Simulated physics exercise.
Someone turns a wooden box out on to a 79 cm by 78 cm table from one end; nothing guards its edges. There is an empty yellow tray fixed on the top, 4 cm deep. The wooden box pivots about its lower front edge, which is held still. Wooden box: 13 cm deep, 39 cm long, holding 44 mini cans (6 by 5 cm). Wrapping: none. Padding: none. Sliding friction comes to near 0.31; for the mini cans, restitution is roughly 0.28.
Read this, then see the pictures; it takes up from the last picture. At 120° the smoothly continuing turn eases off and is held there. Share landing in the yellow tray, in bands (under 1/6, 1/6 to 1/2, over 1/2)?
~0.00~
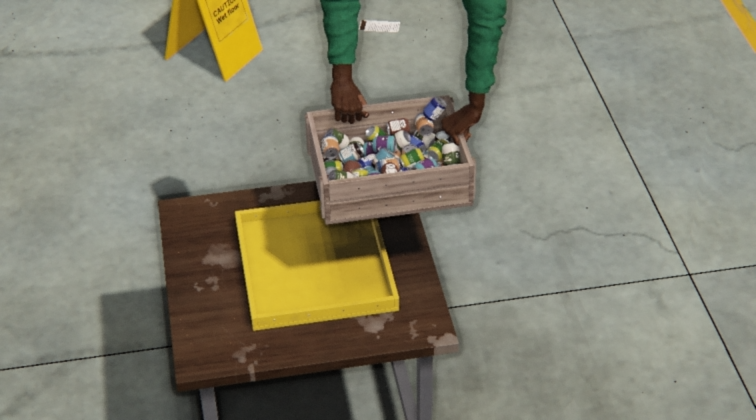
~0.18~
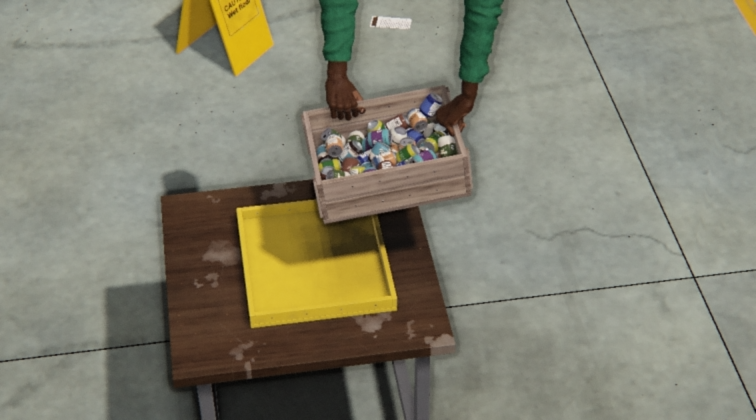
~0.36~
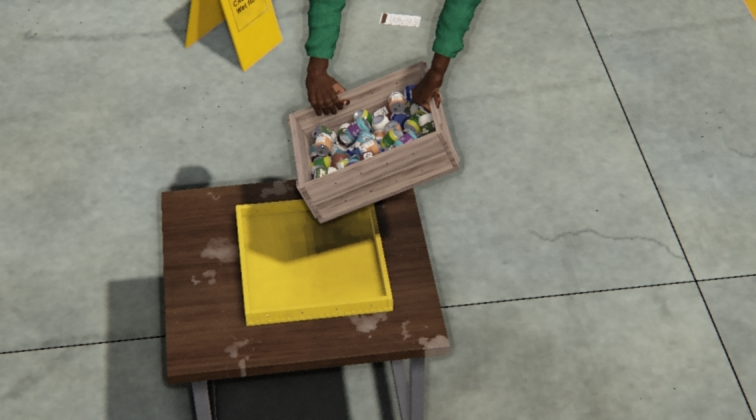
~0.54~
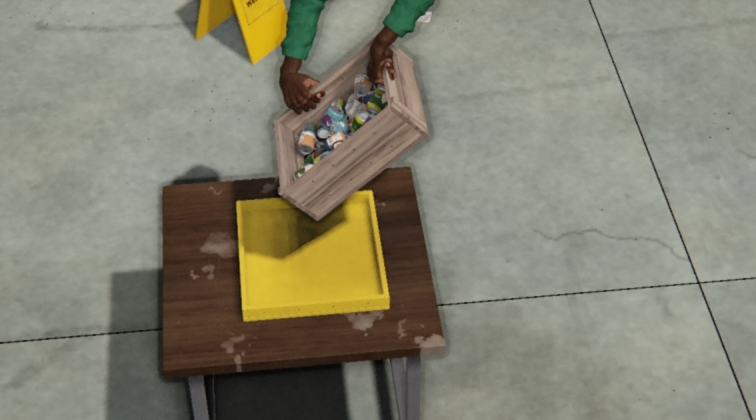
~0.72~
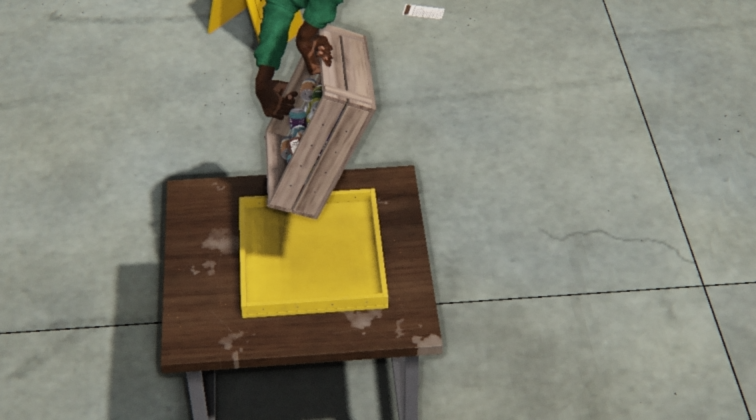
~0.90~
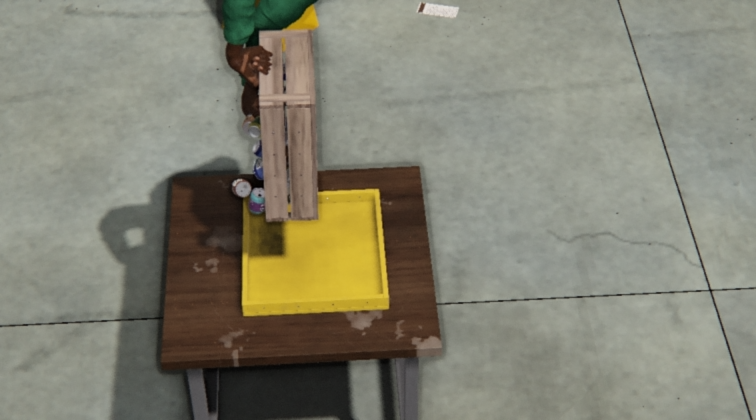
Under 1/6.
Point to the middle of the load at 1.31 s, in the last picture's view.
The middle of the load sits near (215, 235).
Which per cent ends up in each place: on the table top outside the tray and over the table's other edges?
30 and 10 %.
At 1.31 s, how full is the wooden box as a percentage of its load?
I'd say close to 15 in a hundred.
After 1.31 s, tilt 120°; 6 still in the wooden box, 21 on the table top outside the tray, 2 over the left end of the table and 15 in the air.
After 1.81 s, tilt 120°; 2 in the yellow tray, 19 on the table top outside the tray and 23 over the left end of the table.
After 2.53 s, tilt 120°; 2 in the yellow tray, 15 on the table top outside the tray, 24 over the left end of the table and 3 over the table's other edges.
Final count (at 3.44 s), 2 in the yellow tray, 13 on the table top outside the tray, 24 over the left end of the table and 5 over the table's other edges. Asked share, 2 of 44, 5 per cent.
